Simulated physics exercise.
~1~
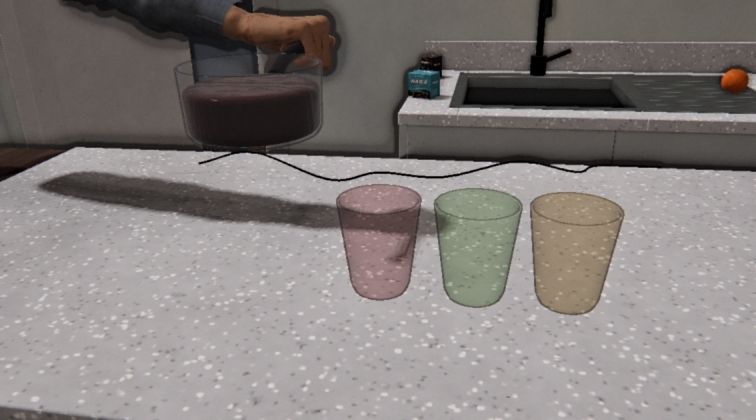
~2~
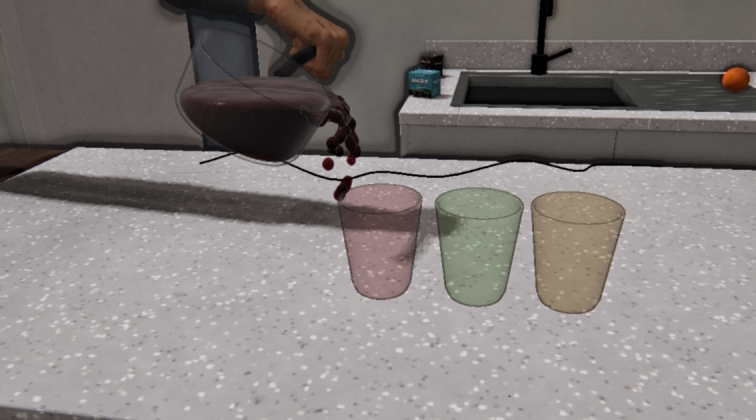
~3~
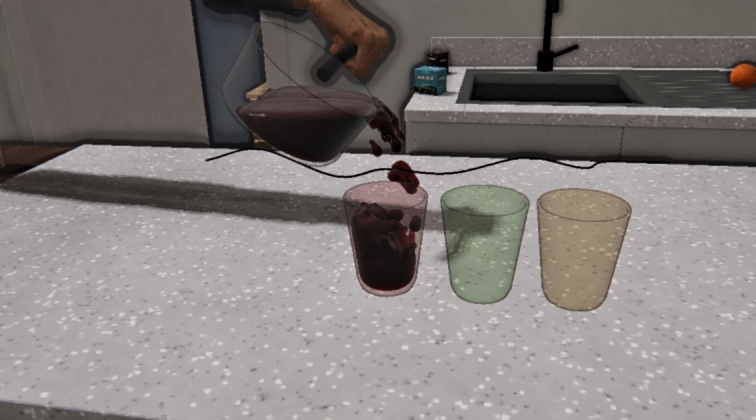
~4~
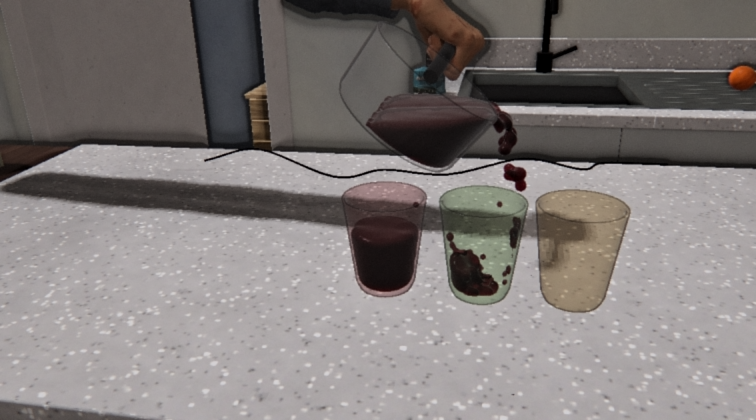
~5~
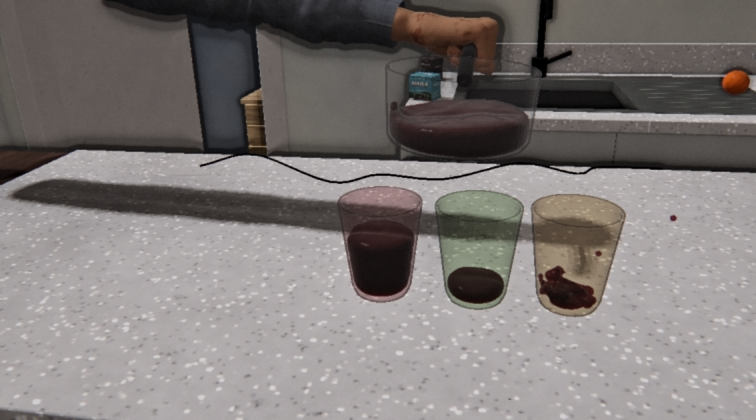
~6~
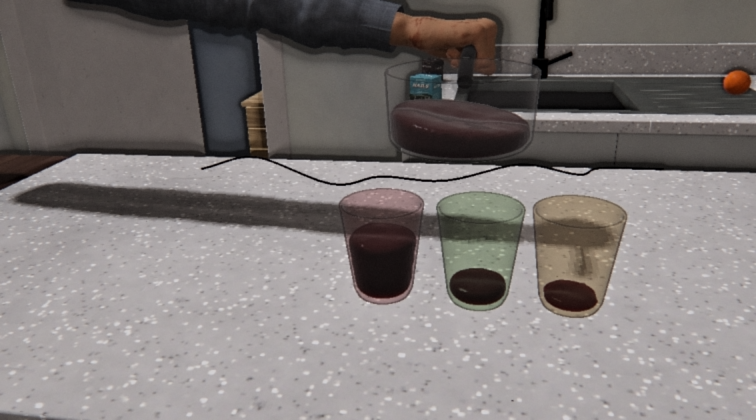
On a speckled counter, a hand pours dark red wine rightward into three glasses, filling the left most.
